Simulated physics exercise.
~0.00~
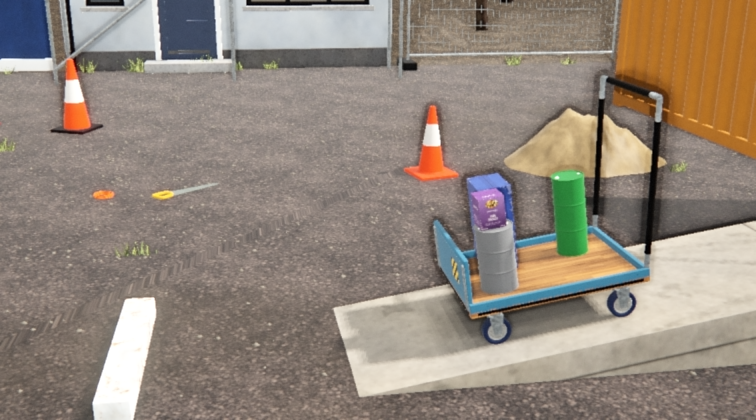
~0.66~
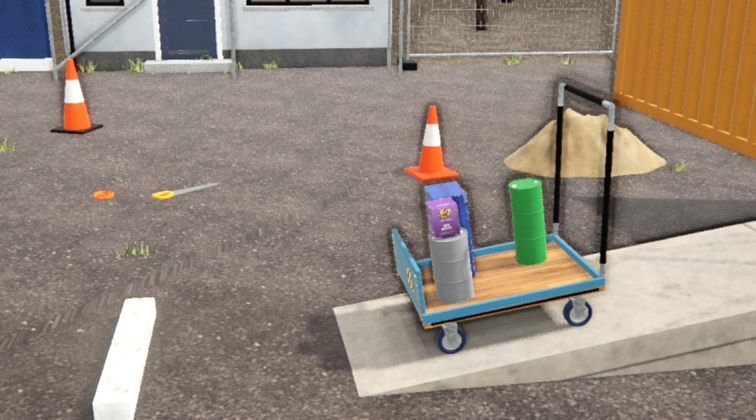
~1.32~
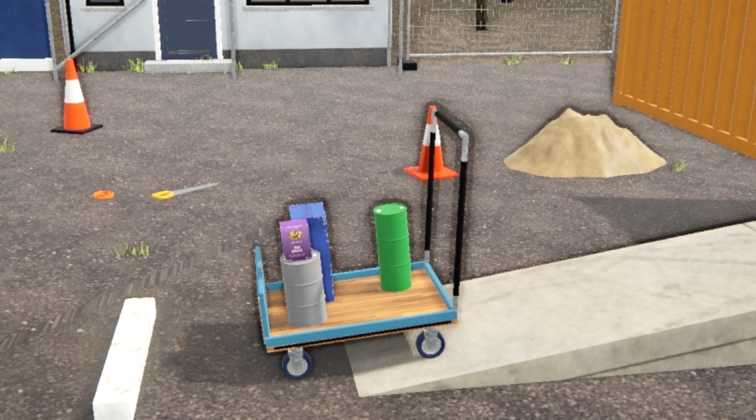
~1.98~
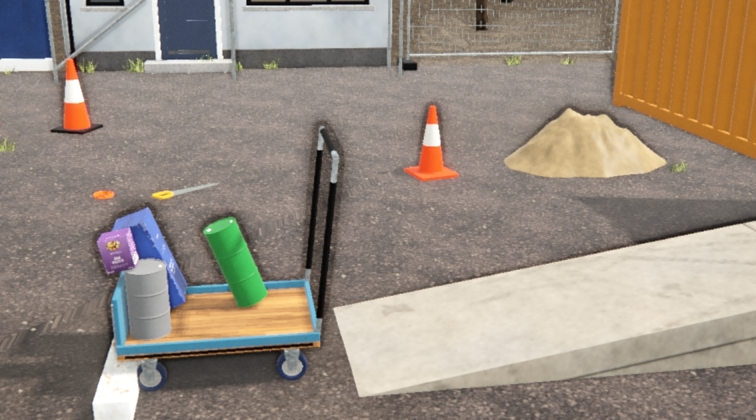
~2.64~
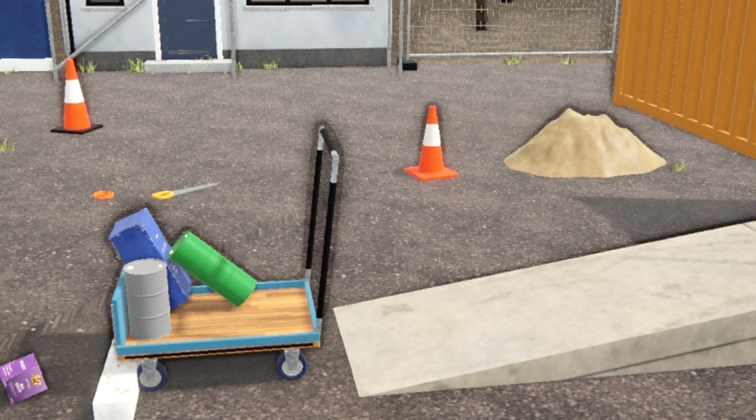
A blue-edged trolley with a wooden deck and black handle stands on a pale concrete ramp at the right of a paved yard, seen from a fixed, slightly raised viewpoint. It carries a grey canister and a small purple box at its left, a tall blue box behind them and a green canister to the right, with cones and a sand heap beyond. The trolley rolls left down the ramp and across flat ground until it meets a white kerb. There the purple box, blue box and green canister tip left. The purple box drops to the ground beyond the kerb, while the green canister topples against the leaning blue box and the grey one stays upright.
